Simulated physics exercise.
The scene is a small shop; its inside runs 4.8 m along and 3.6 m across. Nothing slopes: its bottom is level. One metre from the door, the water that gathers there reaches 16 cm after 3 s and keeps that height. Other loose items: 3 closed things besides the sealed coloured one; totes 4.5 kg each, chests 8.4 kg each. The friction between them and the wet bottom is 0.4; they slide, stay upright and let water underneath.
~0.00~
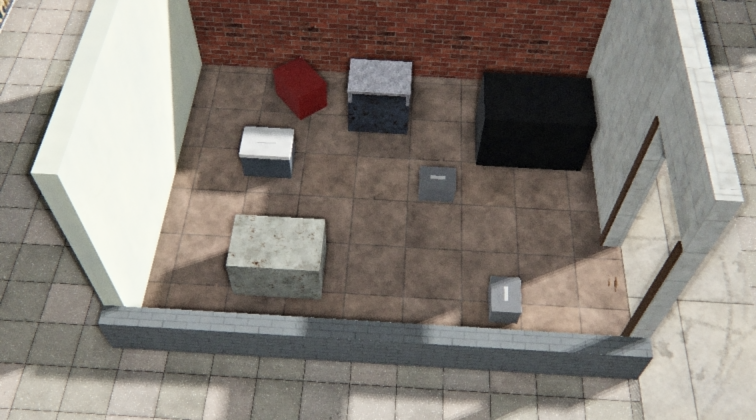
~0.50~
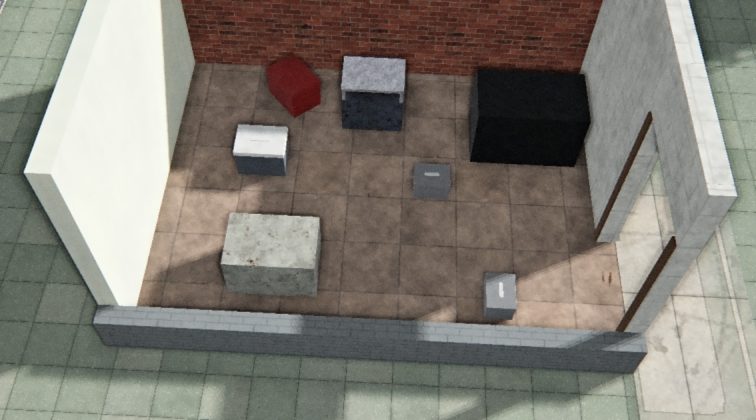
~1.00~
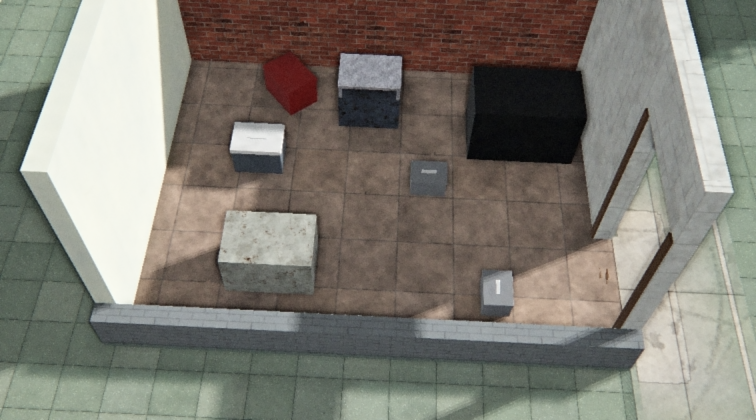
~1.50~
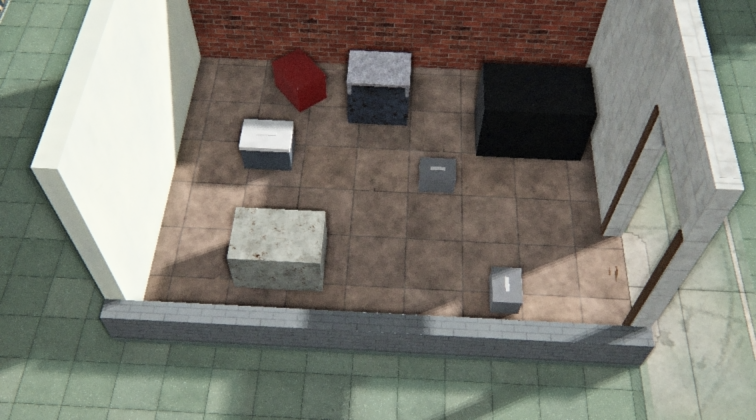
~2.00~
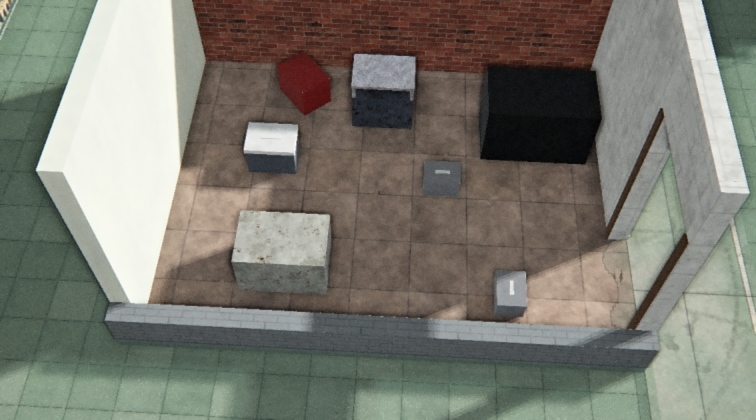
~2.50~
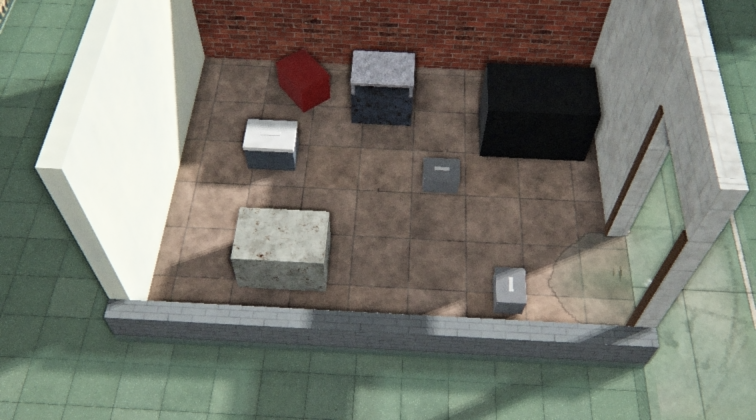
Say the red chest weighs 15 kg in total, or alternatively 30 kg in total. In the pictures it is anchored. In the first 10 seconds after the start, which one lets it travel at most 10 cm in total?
The heavier one is not even needed.
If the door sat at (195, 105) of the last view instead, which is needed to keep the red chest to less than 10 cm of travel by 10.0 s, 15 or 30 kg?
Under that change no listed mass suffices.
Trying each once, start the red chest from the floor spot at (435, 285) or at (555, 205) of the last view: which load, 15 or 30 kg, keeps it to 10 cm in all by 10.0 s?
Respectively, the heavy option is needed and the light option succeeds.
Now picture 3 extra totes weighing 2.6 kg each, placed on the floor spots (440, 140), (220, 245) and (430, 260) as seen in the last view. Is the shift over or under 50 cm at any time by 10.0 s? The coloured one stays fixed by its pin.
Note, in sequence: Exceeded, not exceeded, exceeded.
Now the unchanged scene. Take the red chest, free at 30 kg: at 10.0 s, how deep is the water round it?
Close to 6 cm deep.
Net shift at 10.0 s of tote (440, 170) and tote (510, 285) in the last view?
80 cm, 350 cm.
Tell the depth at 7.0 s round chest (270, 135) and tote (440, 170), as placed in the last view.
About 3 and 2 cm.
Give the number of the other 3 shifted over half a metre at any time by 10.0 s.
It works out to 3.
After 3.5 s the red chest would be 0 cm from its start with 15 kg and 0 cm from its start with 30 kg; 0 cm of water round it then.
After 4.5 s the red chest would be 0 cm from its start with 15 kg and 0 cm from its start with 30 kg; 0 cm of water round it then.
After 7.0 s the red chest would be 0 cm from its start with 15 kg and 0 cm from its start with 30 kg; 2 cm of water round it then.
After 10.0 s the red chest would be 0 cm from its start with 15 kg and 0 cm from its start with 30 kg; 6 cm of water round it then.
